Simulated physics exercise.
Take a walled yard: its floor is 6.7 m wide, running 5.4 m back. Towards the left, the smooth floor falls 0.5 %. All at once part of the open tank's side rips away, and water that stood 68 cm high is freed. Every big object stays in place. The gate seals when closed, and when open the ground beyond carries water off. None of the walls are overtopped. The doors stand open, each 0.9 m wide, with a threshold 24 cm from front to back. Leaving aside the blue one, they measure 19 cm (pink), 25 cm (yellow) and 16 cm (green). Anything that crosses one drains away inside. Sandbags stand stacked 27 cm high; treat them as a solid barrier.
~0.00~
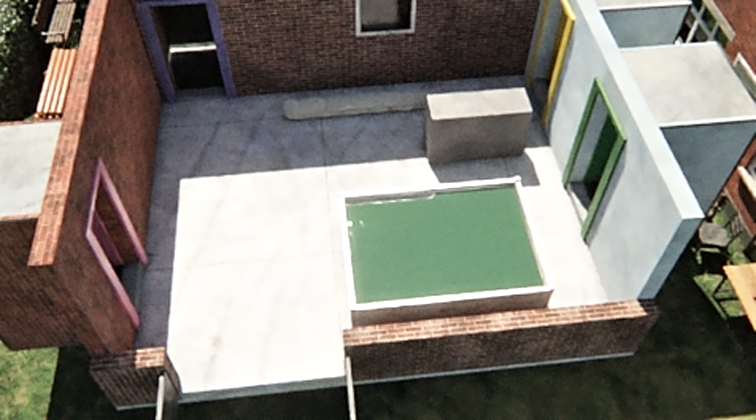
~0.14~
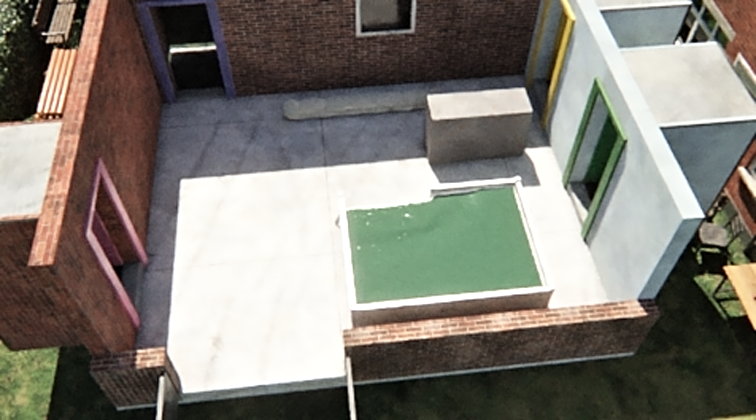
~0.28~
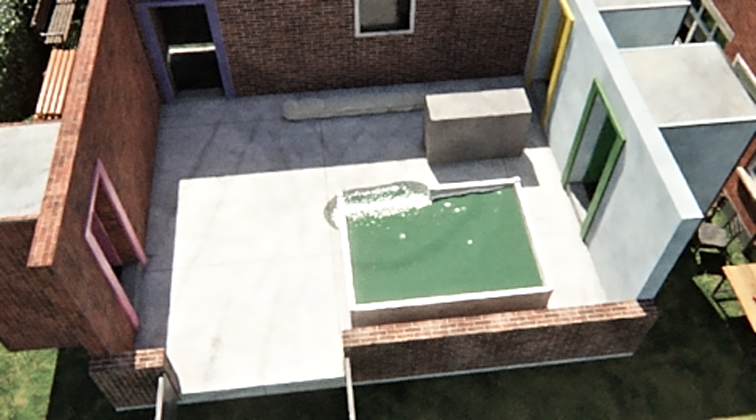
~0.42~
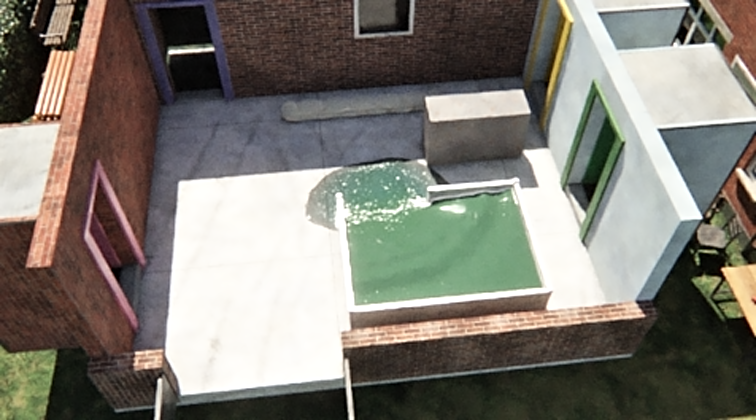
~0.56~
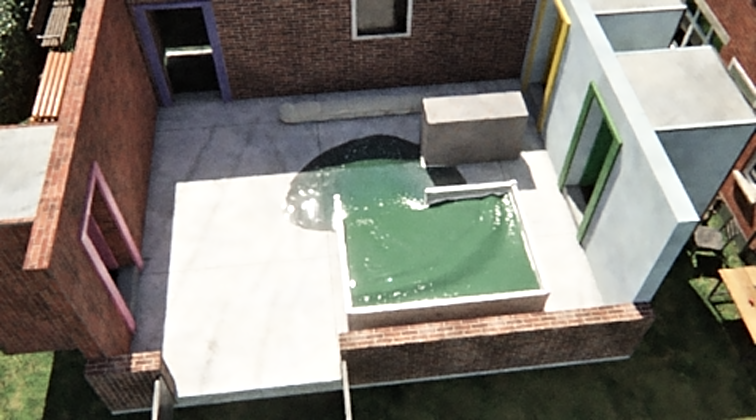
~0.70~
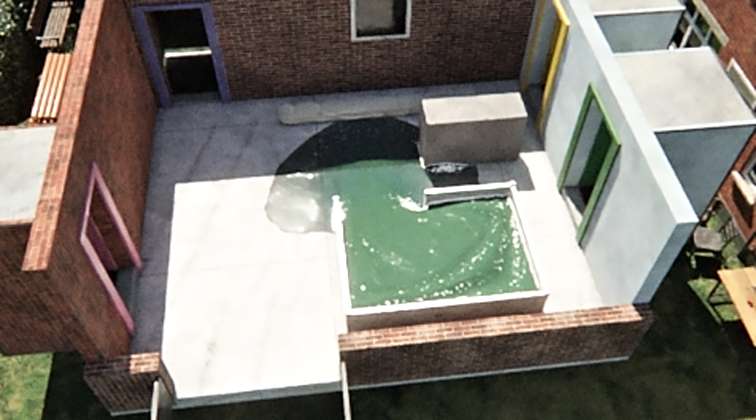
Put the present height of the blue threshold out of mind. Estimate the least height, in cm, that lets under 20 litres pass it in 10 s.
I would say 21 cm.
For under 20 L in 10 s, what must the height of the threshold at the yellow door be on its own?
The yellow door needs around 20 cm.
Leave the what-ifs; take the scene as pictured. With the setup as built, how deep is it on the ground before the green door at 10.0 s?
Roughly 6.0 cm deep.
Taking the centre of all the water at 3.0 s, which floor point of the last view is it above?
Roughly (377, 203).
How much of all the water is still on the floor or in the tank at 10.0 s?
Something near 78 out of a hundred parts.
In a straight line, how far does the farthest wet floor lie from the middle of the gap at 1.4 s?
Front distance: Approx. 3.6 m.
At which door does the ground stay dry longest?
Coming last is the pink one.
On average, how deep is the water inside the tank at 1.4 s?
I'd put it near 47 cm.
After 1.4 s water covers 30 % of the floor, deepest (40 cm) near (371, 125); it has not reached the blue door.
After 3.0 s water covers 50 % of the floor, deepest (30 cm) near (152, 158); 18 cm at the blue door, 48 litres in over its 6 cm threshold.
After 10.0 s water covers 95 % of the floor, deepest (14 cm) near (126, 386); 12 cm at the blue door, 367 litres in over its 6 cm threshold.
At the blue door as built, the water arrived by 1.8 s and peaked near 20 cm at 3.2 s.
Run again over the same 10 s with other heights there, 41 litres in over 18 cm, 8 litres over 24.5 cm. The limit of 20 litres is kept from about 21 cm up.
